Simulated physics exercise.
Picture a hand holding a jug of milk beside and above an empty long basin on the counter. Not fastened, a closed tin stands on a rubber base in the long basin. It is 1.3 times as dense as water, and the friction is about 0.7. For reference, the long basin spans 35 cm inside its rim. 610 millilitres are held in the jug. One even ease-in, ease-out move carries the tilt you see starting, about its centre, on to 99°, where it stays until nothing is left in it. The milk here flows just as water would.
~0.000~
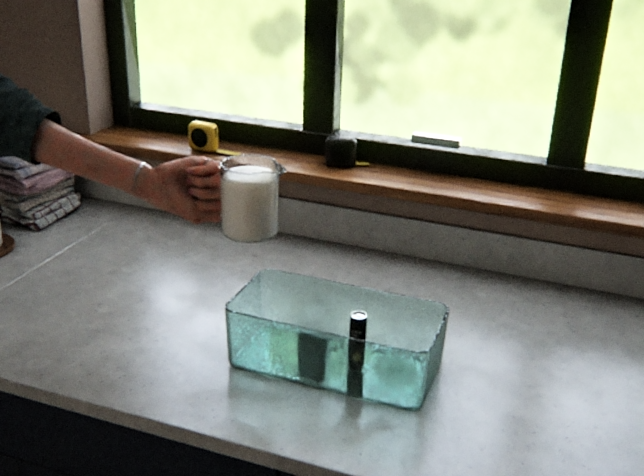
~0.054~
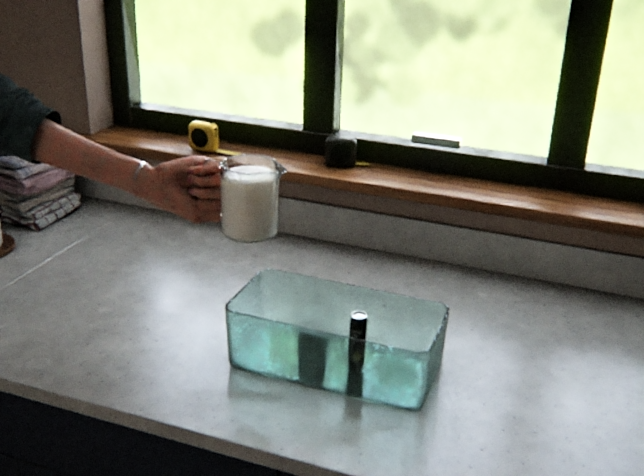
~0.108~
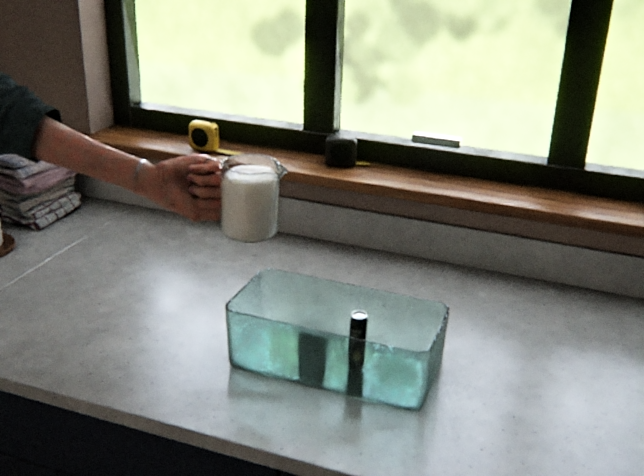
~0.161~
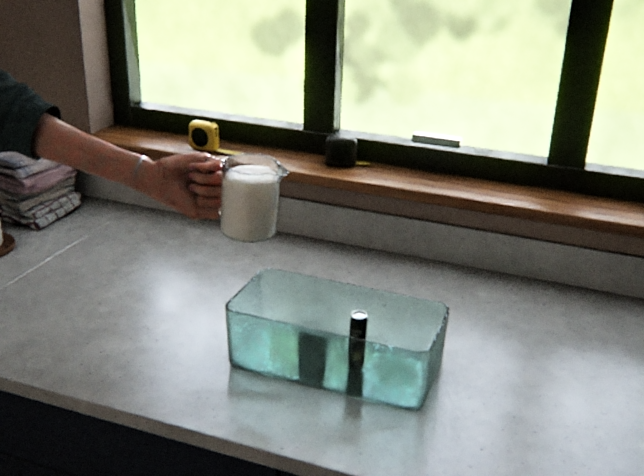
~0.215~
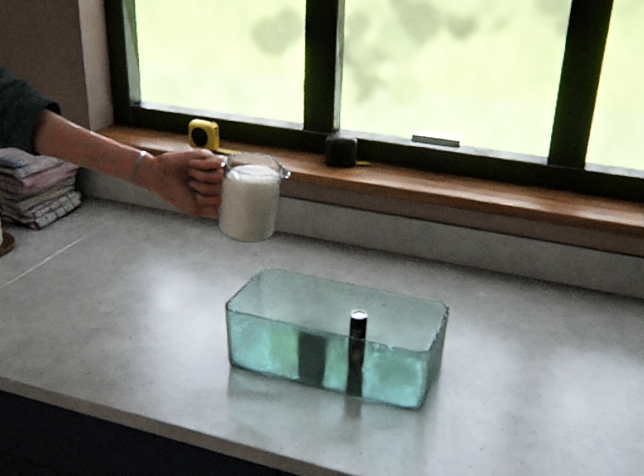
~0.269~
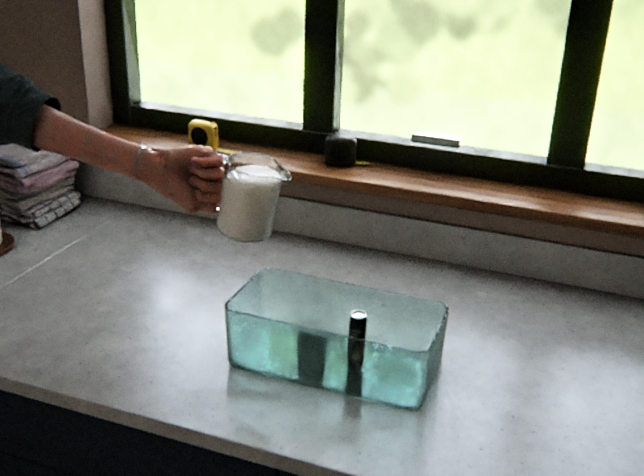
In this clip, a hand at the left holds a clear jug of milk above a greenish, see-through basin with a dark, upright tin inside, on a counter by a window, and gradually tilts the jug slightly to the right.
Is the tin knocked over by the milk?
No.
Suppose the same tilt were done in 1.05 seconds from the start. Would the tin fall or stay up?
With that tilt, the tin stays on its base.
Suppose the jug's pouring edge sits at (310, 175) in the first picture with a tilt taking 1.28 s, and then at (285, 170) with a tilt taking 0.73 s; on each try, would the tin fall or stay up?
The tin overturns the first time and stays vertical the second time.
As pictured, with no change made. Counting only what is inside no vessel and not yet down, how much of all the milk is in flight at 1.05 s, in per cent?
Roughly 22 %.
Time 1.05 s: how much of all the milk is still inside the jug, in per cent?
42 per cent or so.
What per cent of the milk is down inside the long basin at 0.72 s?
Around 2%.
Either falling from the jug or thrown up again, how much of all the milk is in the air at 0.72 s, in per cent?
12 per cent.
By 0.72 s the tilt is 59° and 86 per cent is still to pour; the tin stands where it began.
By 1.05 s the tilt is 92° and 41 per cent is still to pour; the tin stands where it began.
By 1.40 s the tilt is 99° and 7 per cent is still to pour; the tin stands where it began.
By 1.78 s the tilt is 99° and 1 per cent is still to pour; the tin stands where it began.
At rest the tin stands where it began.
